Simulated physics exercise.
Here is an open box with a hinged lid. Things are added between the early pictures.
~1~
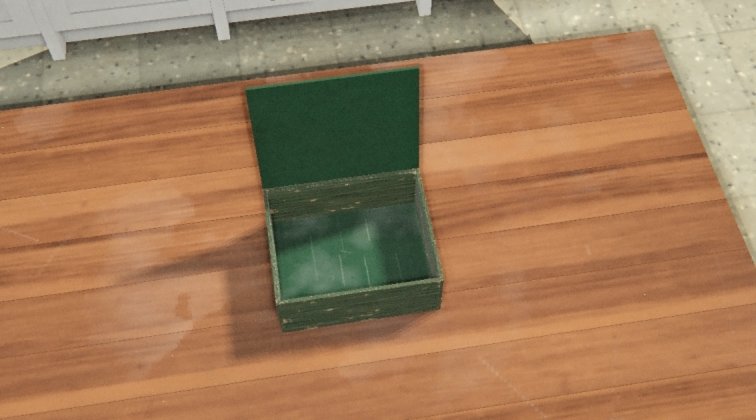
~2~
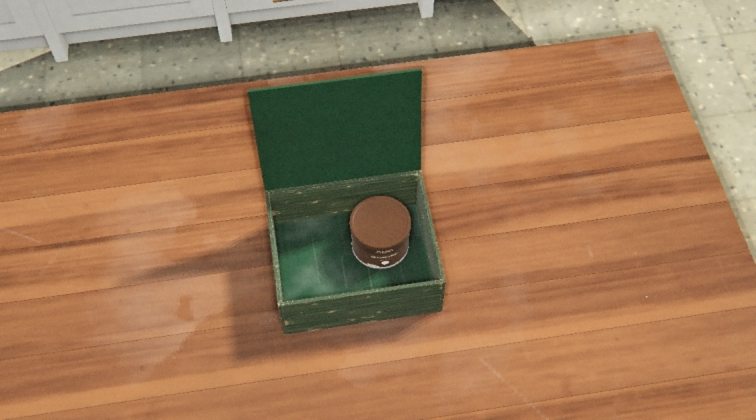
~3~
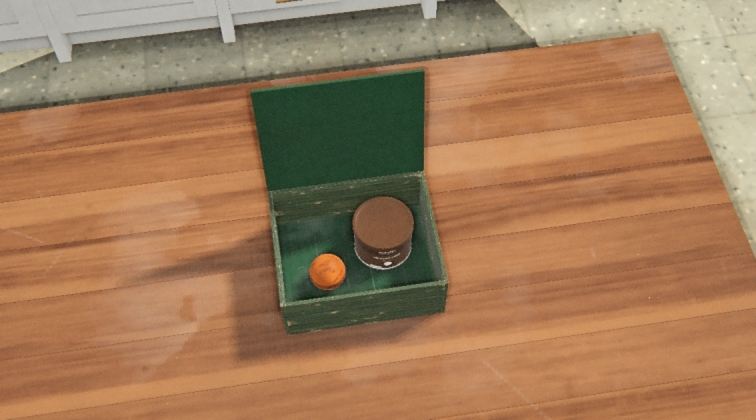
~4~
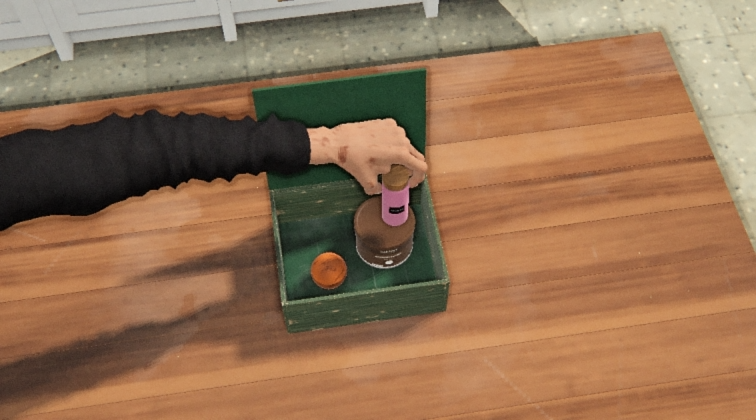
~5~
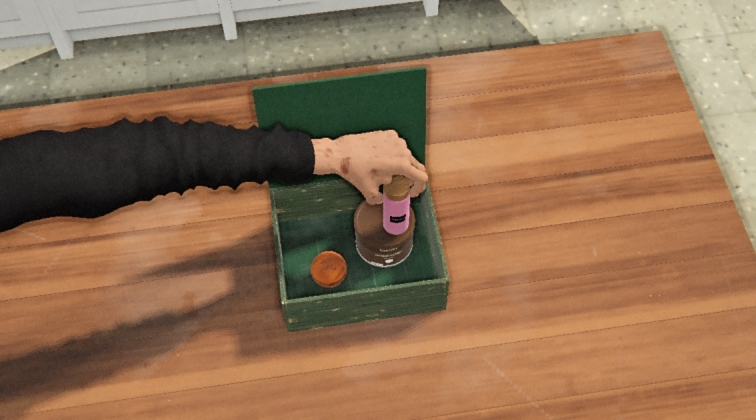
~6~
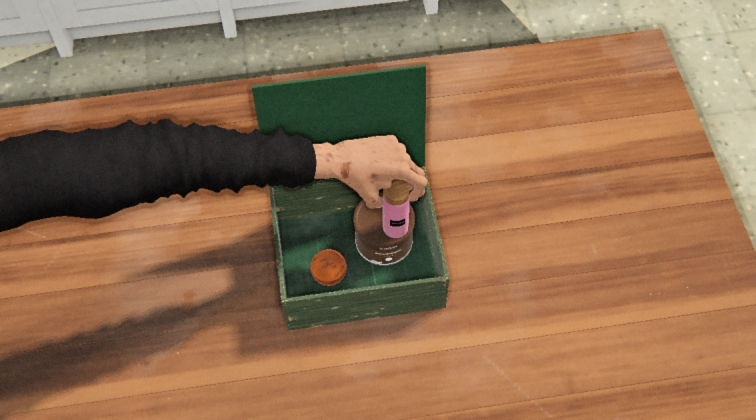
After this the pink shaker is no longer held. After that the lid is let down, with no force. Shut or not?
It is held up.
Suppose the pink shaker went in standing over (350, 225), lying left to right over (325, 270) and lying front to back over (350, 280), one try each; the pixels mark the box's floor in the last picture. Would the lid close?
First, it closes; second, it closes; third, it closes.
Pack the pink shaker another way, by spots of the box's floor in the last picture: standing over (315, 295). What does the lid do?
Then it stays ajar.
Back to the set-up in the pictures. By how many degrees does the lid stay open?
Some 12° above the rim.
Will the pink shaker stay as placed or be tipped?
It tips.
Then, 1.30 s past the last view, lid 79° above the rim.
Then, 1.70 s past the last view, lid 49° above the rim.
Then, 2.00 s past the last view, lid 21° above the rim; pink shaker on its side near (403, 255).
Finally, lid 11° above the rim; down or leaning hard in the box, pink shaker; the other 2 still in place. Final places as the last picture's camera would see them, pink shaker near (404, 255).
